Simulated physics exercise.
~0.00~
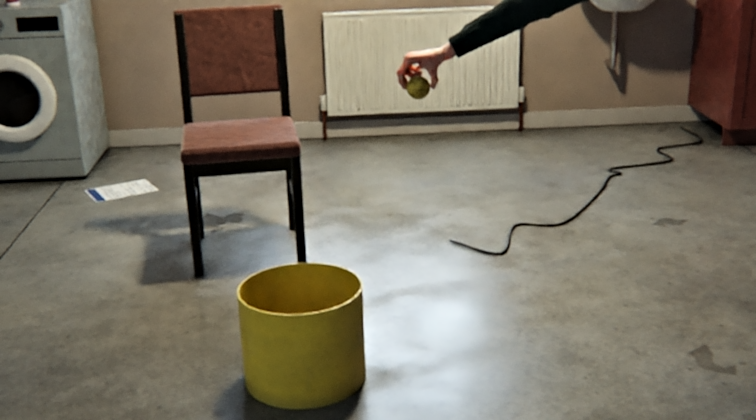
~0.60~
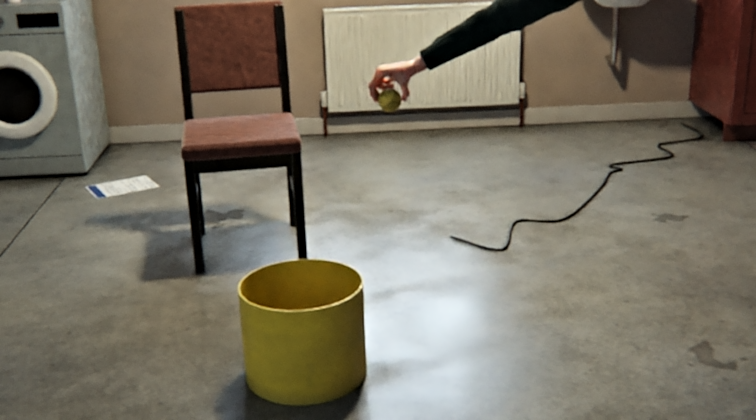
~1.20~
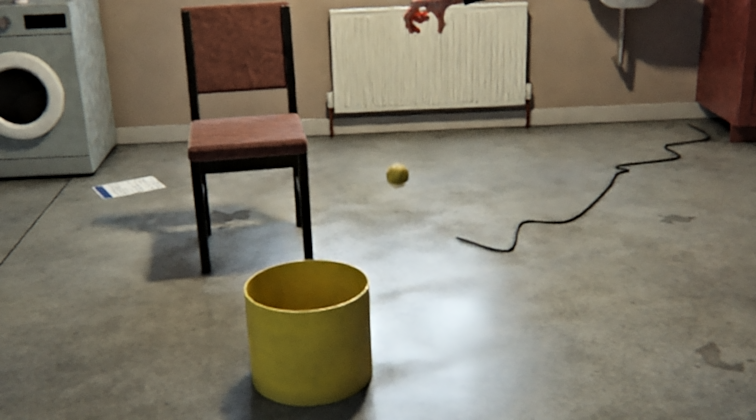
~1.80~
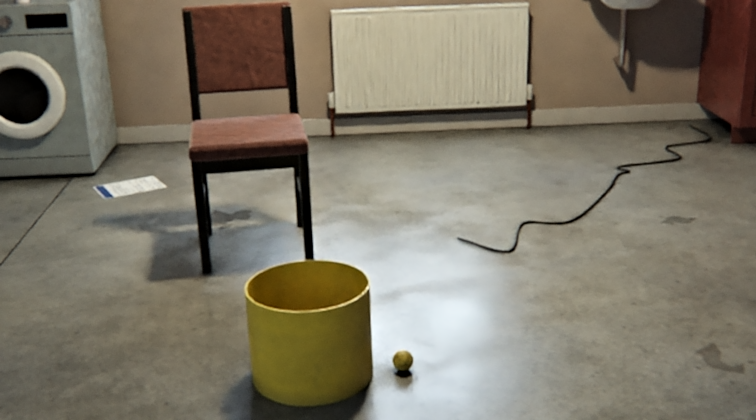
In a room with a washing machine, a chair and a radiator, a hand held a yellow ball above the floor, moved it left and slightly down, then let go and drew back, and the ball fell just right of the yellow bucket, missing it.
